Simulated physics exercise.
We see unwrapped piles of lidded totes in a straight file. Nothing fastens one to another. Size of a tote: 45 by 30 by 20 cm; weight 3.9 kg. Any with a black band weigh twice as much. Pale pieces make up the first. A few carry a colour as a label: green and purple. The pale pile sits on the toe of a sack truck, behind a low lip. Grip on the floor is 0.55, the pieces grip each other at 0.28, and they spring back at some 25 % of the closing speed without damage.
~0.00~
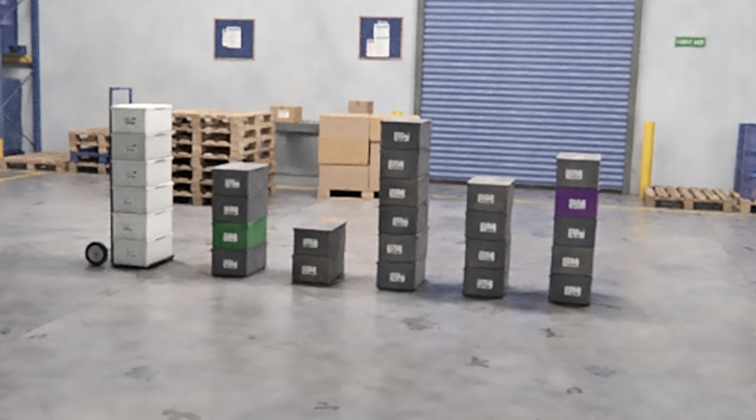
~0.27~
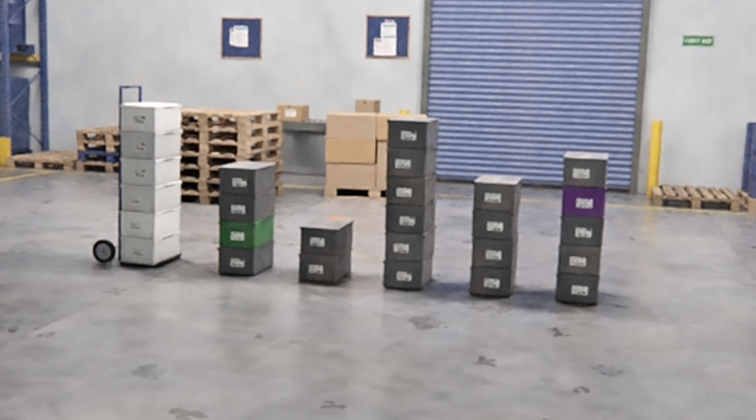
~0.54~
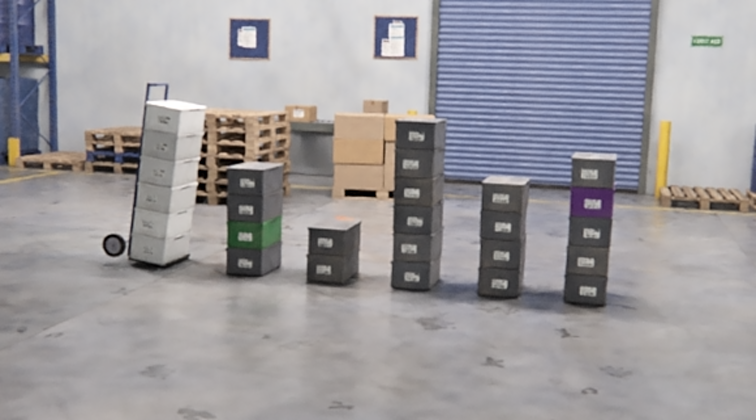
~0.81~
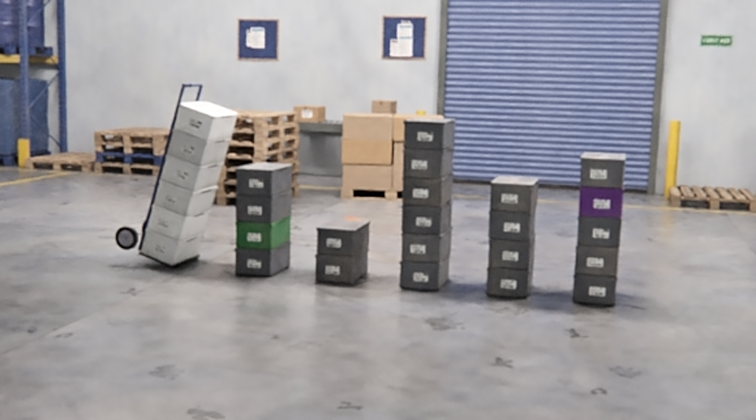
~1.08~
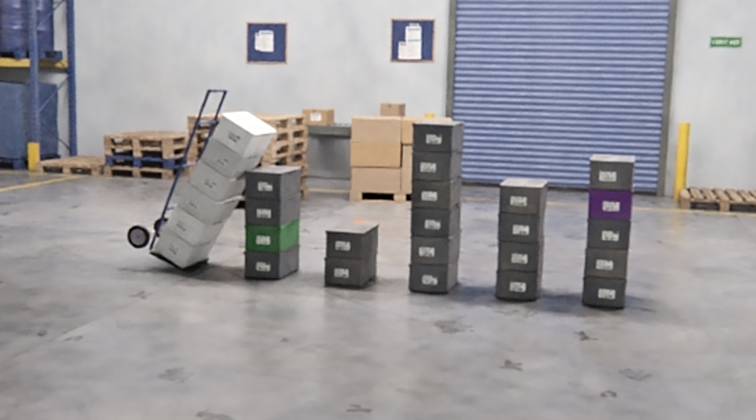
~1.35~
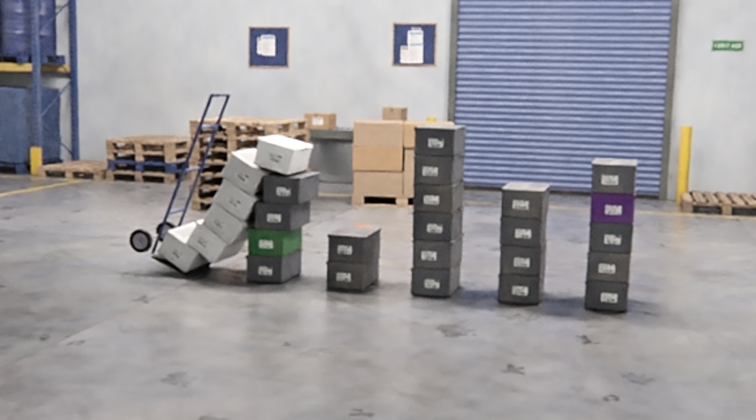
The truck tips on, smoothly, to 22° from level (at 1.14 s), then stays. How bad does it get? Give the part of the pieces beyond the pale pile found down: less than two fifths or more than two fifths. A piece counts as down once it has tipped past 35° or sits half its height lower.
The part is less than two fifths.
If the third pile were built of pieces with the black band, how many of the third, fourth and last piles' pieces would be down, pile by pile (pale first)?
Then third 0, fourth 0, last 0.
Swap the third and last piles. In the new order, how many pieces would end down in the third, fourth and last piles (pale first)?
In that case third 4, fourth 5, last 1.
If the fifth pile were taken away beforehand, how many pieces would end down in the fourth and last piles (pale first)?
In that case fourth 0, last 0.
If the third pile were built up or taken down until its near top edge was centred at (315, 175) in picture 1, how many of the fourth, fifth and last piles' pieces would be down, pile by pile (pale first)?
Then fourth 5, fifth 3, last 4.
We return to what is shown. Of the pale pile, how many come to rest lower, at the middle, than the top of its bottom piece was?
2 of them.
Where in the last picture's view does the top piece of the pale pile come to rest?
At about (399, 230).
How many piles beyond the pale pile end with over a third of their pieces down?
The count is 2.
Around 1.56 s, 6 of the pale pile down; none of the 21 other totes down, 3 disturbed; green tote tipped 8°.
Around 1.96 s, 5 of the pale pile down; 3 of the 21 other totes down; green tote tipped 40°, 10 cm lower.
Finally (3.3 s), 5 of the pale pile down; 4 of the 21 other totes down; green tote tipped 51°, 13 cm lower; purple tote unmoved. That is 19 per cent. Seen by the last camera, middles, green tote near (314, 257), purple tote near (613, 205).
